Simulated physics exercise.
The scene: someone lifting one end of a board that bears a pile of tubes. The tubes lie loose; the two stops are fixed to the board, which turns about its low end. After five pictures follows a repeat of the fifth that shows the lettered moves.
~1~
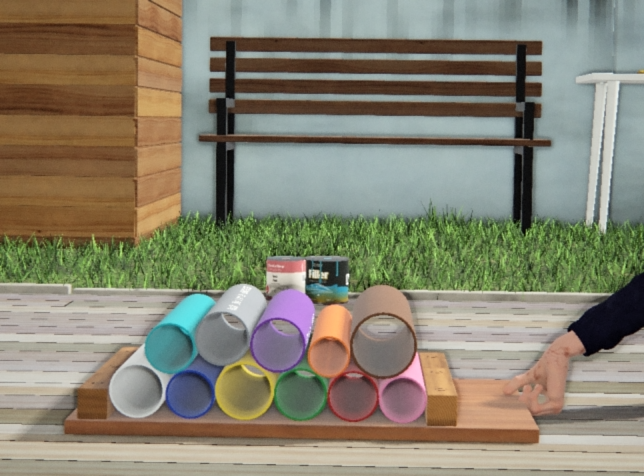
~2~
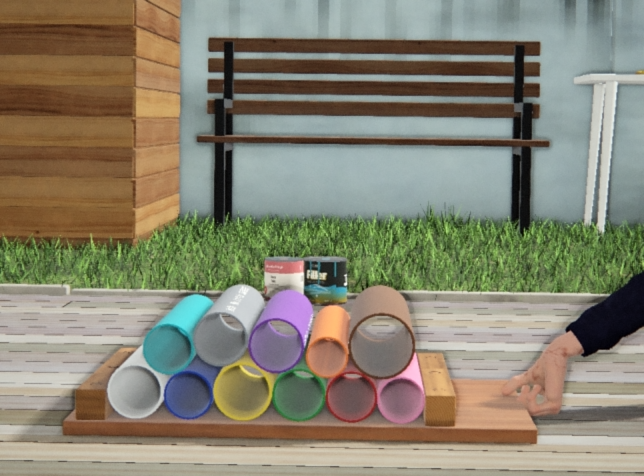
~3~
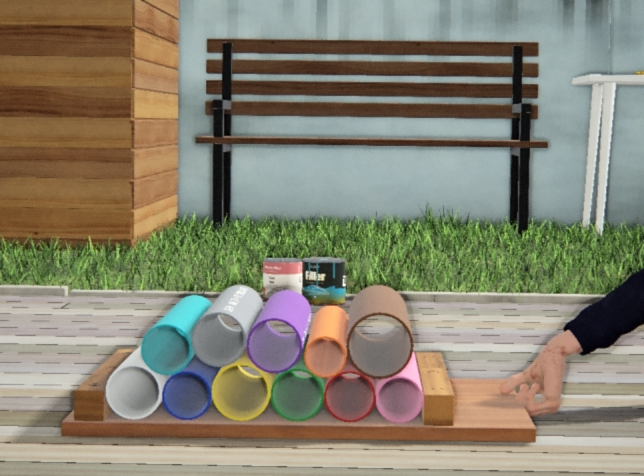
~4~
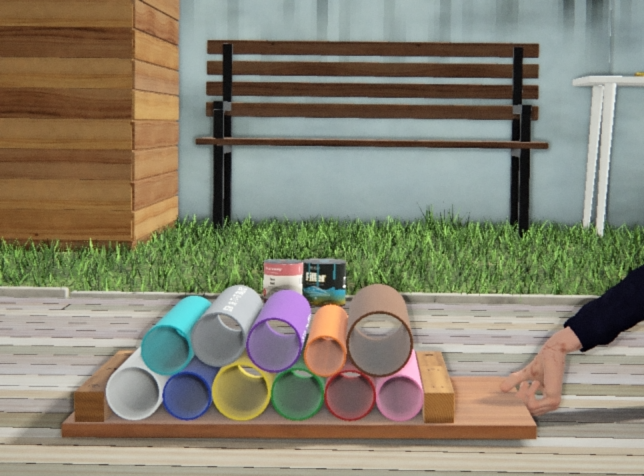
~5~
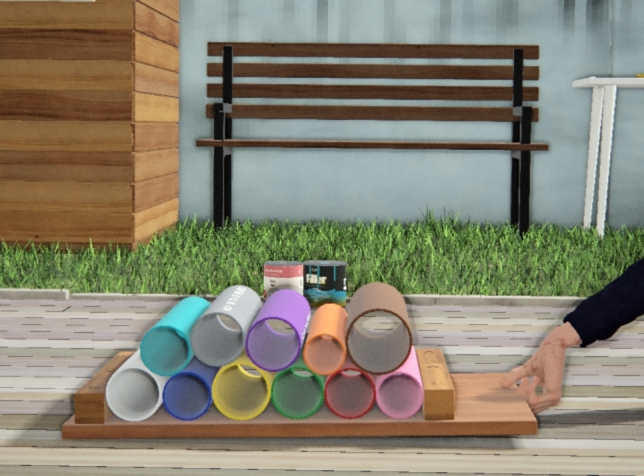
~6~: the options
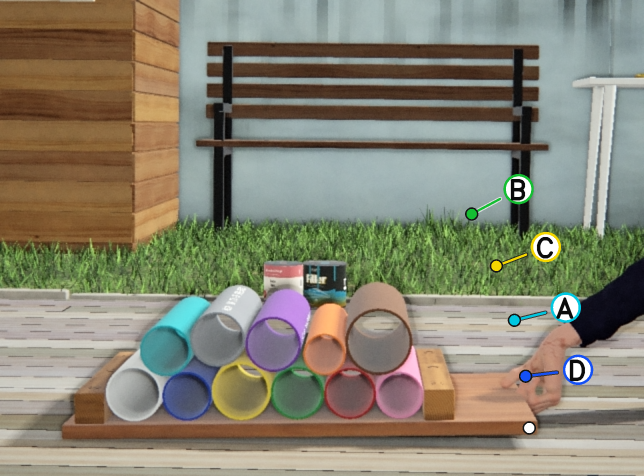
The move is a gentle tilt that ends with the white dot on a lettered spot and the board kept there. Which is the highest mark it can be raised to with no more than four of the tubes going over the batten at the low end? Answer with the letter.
At most to B.
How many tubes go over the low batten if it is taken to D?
It comes to none.
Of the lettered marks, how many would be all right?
The number is four.
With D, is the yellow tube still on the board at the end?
Yes.
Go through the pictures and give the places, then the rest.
White tube (138, 390); blue tube (190, 395); yellow tube (244, 391), in the first frame.
Yellow tube (243, 392); green tube (299, 395), in the second frame.
Board (304, 391); red tube (350, 396); pink tube (399, 399); turquoise tube (166, 350), in the third frame.
Board (304, 390); white tube (135, 392); blue tube (187, 396), in the fourth frame.
Board (304, 389); white tube (134, 393); blue tube (187, 396), in the fifth frame.
On the marked copy, A at (515, 320); B at (472, 214); C at (496, 266); D at (526, 376); the white dot at (529, 428).
Taking B. A third of the way, board at 17°.
Two thirds of the way, board at 29°.
When it is over, board at 29°, two over the low batten (turquoise, grey).
As for the rest, A none over the low batten; C none over the low batten; D none over the low batten.
